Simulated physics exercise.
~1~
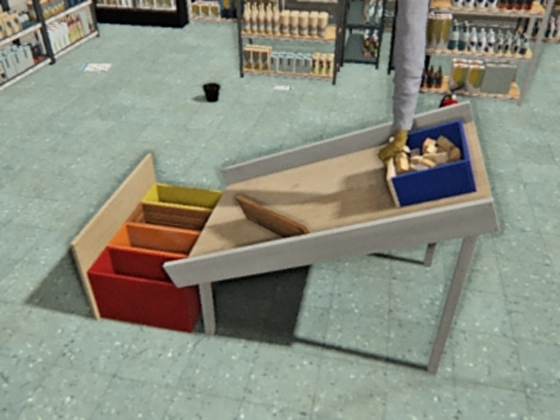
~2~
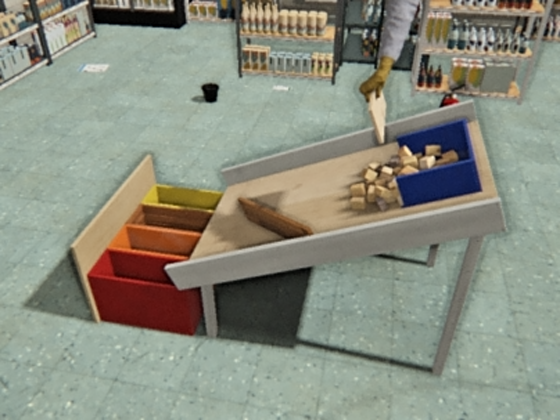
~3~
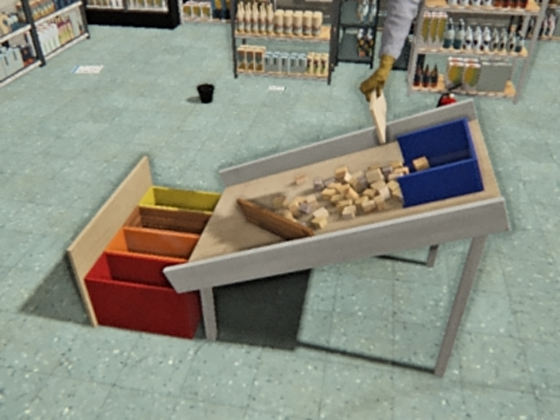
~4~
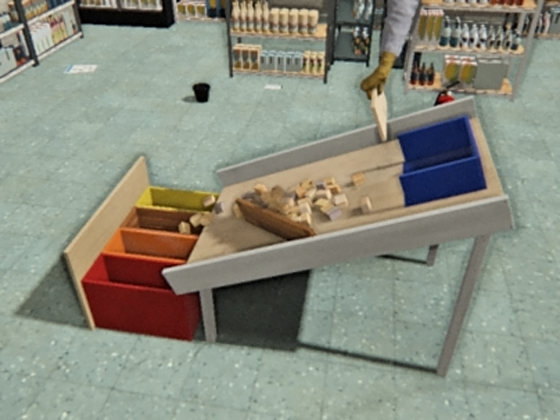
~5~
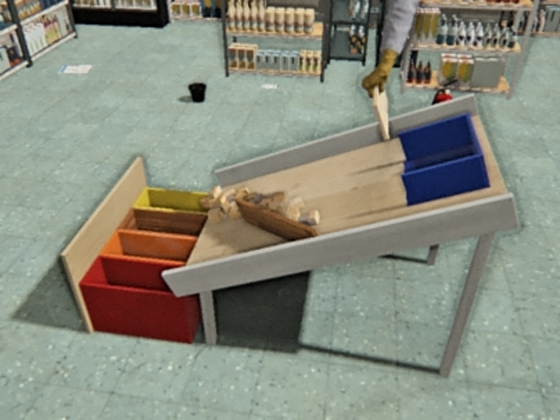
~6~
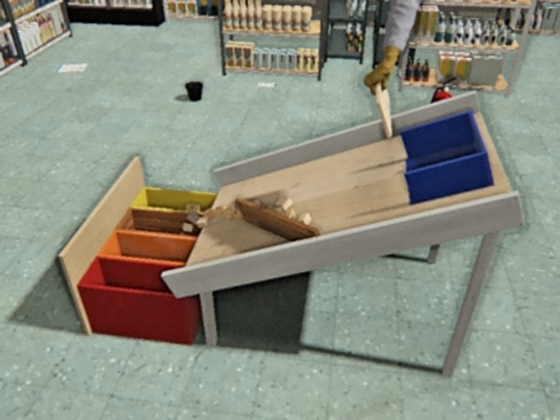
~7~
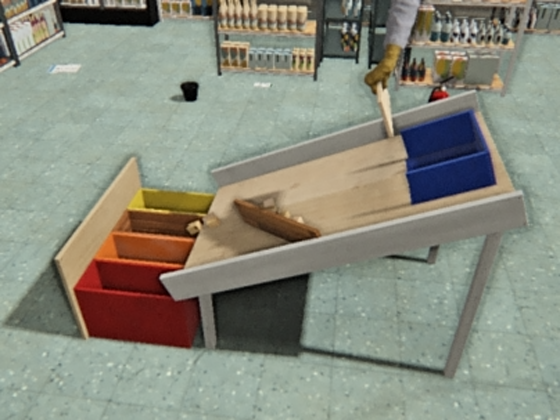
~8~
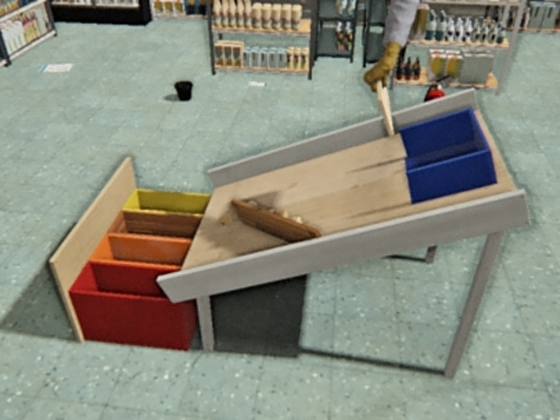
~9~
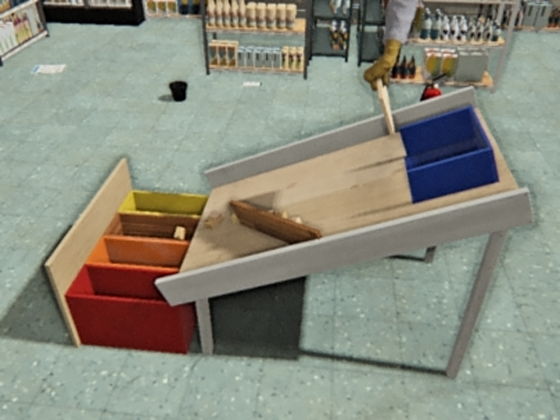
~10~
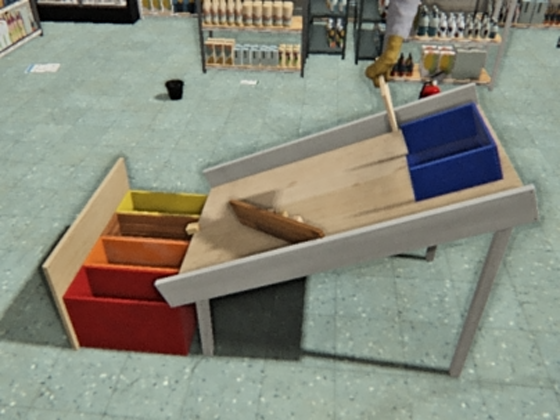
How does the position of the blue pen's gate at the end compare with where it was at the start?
At the start the gate was down at the front of the blue pen, holding the wooden blocks in. By the end it was raised well clear, held up by the gloved hand at the far side of the table.
Small wooden blocks spilled from a blue pen after a gloved hand lifted its gate, slid left down the sloping table and bunched against an angled board, then many slipped past into the yellow and wooden tubs, leaving some at the board.
